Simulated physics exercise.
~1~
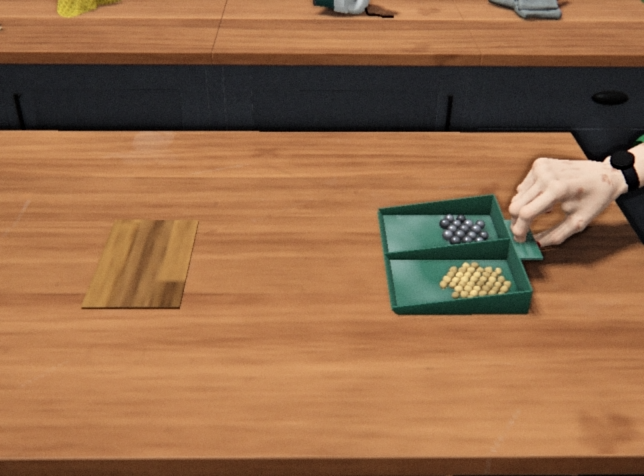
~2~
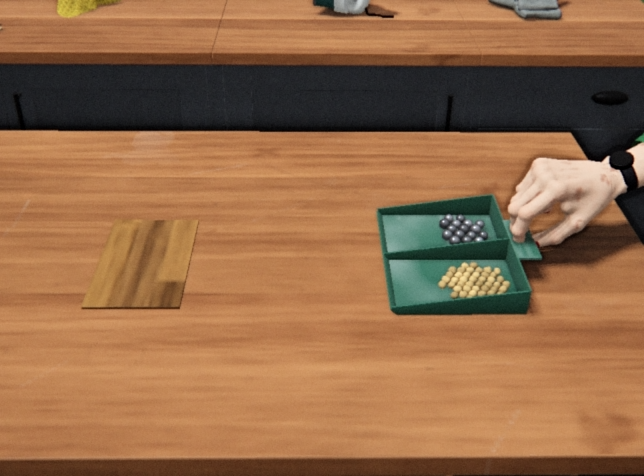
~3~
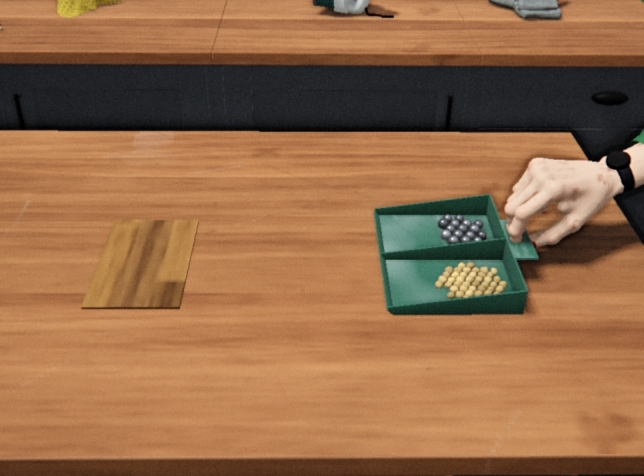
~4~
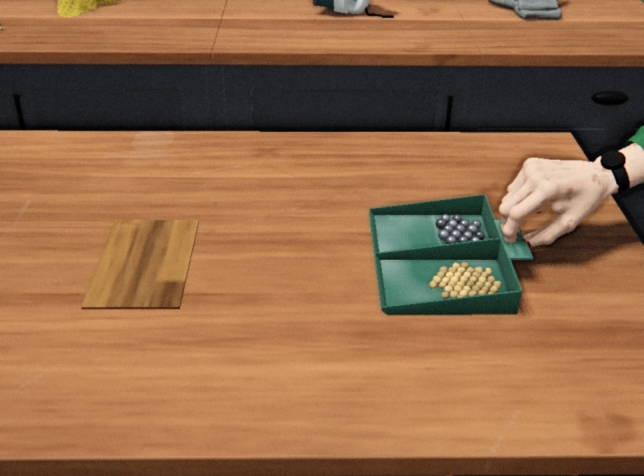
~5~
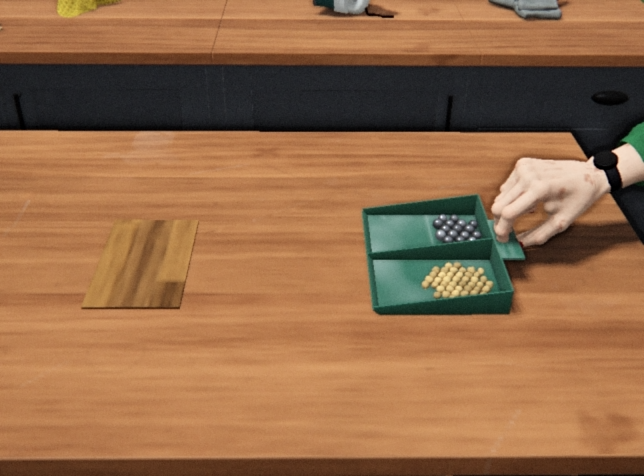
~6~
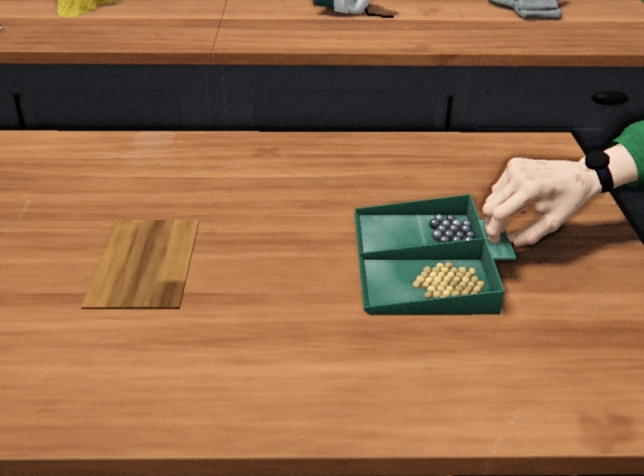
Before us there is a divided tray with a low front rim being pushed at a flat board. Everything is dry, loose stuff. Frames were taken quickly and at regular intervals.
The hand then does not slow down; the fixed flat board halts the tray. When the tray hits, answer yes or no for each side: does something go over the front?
Near lot: No, it stays. Far lot: No, it stays.
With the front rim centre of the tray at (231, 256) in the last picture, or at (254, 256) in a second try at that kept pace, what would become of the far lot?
Try one: It spills some. Try two: It spills some.
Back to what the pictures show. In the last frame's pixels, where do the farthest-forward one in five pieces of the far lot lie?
Near (219, 229).
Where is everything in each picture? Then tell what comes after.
The first frame shows front rim near (384, 256), at rest; flat board near (138, 282); near lot near (480, 285), some dried chickpeas; far lot near (464, 229), a few steel balls.
The second frame shows front rim near (383, 256), hardly any of the way covered; far lot near (464, 229).
The third frame shows front rim near (380, 256), hardly any of the way covered; near lot near (476, 285).
The fourth frame shows front rim near (375, 256), a little of the way covered; far lot near (460, 229).
The fifth frame shows front rim near (367, 256), a little of the way covered; near lot near (462, 285).
The sixth frame shows front rim near (359, 256), a little of the way covered; flat board near (138, 282); near lot near (453, 285); far lot near (453, 229).
Then, 0.51 s on from there, tray still sliding, front rim near (277, 256); near lot all inside; far lot all inside.
Then, 1.11 s on from there, tray stopped at the flat board; near lot all inside; far lot all inside.
Then, 1.32 s on from there, tray stopped at the flat board; near lot all inside; far lot all inside, moved towards the front rim.
In the end, tray stopped at the flat board; near lot all inside; far lot all inside, moved towards the front rim.
